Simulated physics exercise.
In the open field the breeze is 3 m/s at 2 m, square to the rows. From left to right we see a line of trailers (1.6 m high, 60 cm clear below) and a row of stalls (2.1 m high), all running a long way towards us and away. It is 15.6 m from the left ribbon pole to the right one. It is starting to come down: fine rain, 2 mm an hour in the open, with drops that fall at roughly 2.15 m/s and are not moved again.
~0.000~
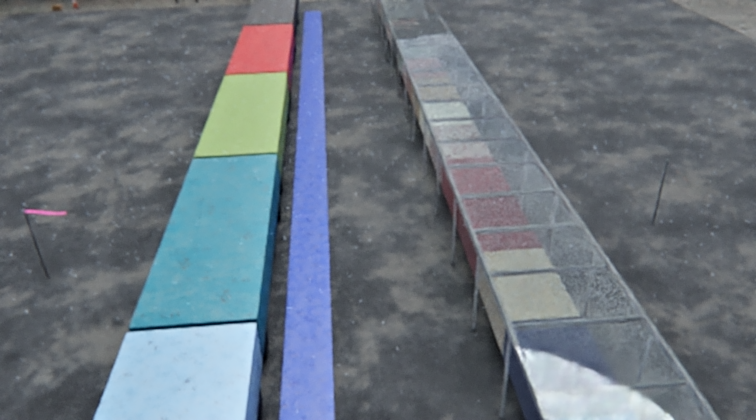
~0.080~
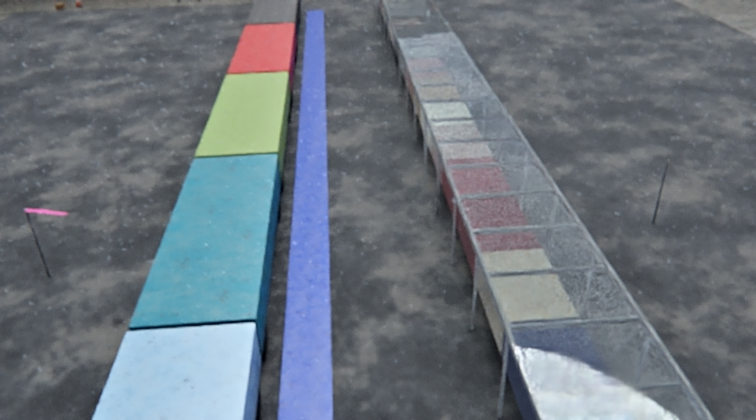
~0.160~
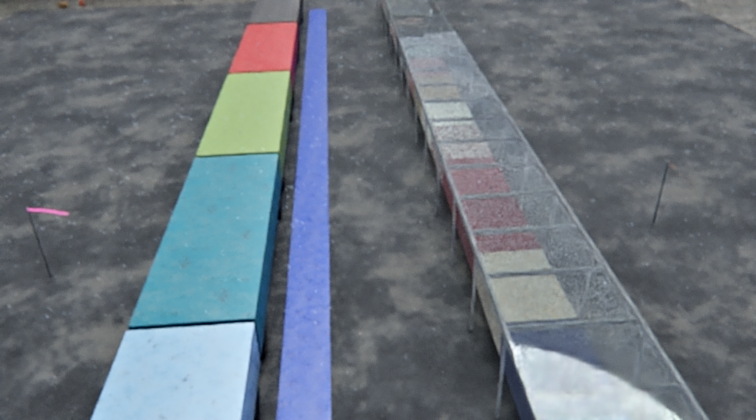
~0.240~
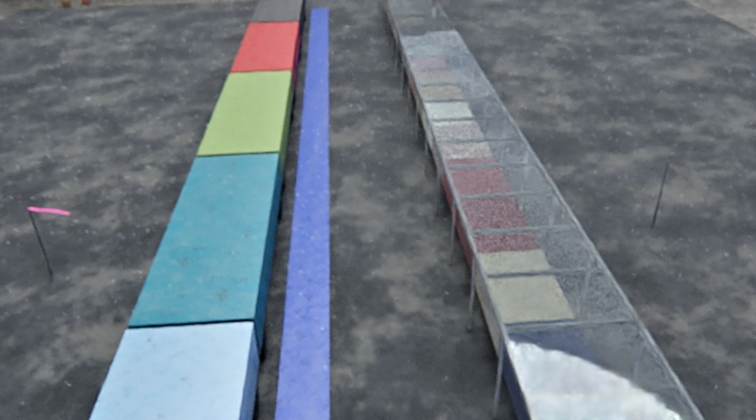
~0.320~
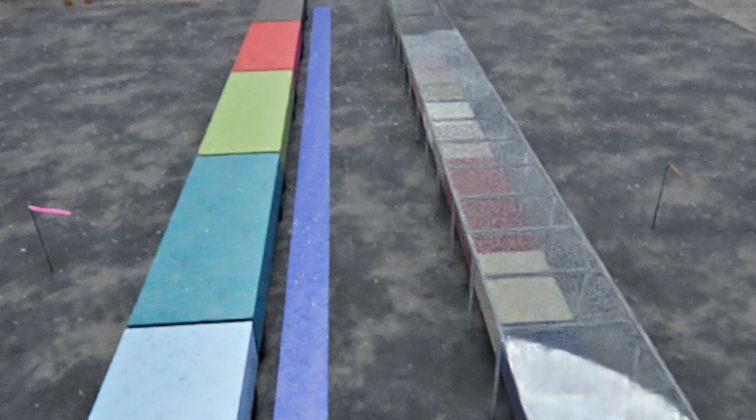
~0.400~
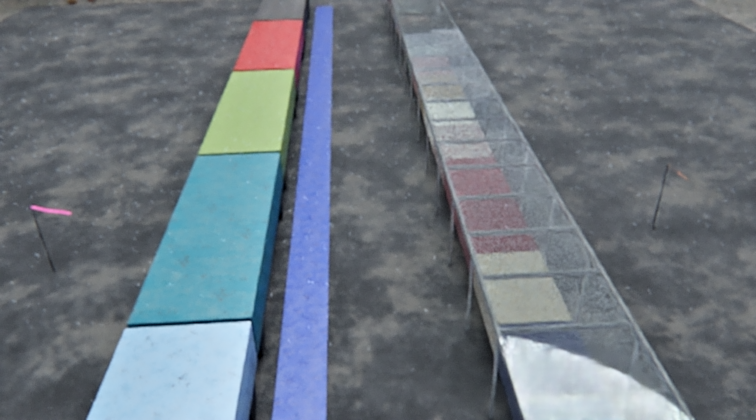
In an open field of mottled dark grey ground, a long blue strip lies between a line of coloured trailers and a row of clear-topped stalls, amid fine specks of rain. The view barely shifts as the left pole's pink ribbon stays stretched rightward; later, a tiny reddish ribbon shows at the right pole.
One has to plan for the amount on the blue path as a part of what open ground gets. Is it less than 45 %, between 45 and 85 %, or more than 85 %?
It gets from 45 to 85 % of the open amount.
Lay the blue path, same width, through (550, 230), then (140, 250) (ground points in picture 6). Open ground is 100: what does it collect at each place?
In turn about 0 %, 100 %.
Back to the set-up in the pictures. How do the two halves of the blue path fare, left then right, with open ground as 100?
Some 25 % on the left, 85 % on the right.
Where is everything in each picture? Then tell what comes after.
The first picture shows the left ribbon ends at (66, 213), leaning 80 degrees to the right.
The second picture shows the blue one passes (310, 244).
The third picture shows the left ribbon ends at (68, 214), leaning 80 degrees to the right, above the rows the drops slant 60 degrees from upright, towards the right and the top of the row of stalls crosses (480, 138).
The fourth picture shows the blue one passes (312, 196).
The fifth picture shows the left ribbon ends at (70, 214), leaning 75 degrees to the right and above the rows the drops slant 60 degrees from upright, towards the right.
The sixth picture shows the top of the line of trailers crosses (235, 166).
10 minutes on, 0.2 mm on the blue path, 0.3 mm in the open.
30 minutes on, 0.6 mm on the blue path, 1.0 mm in the open.
60 minutes on, 1.1 mm on the blue path, 2.0 mm in the open, so the blue path has 56 % of the open amount; the left half of it has 25 %, the right half 87 %.
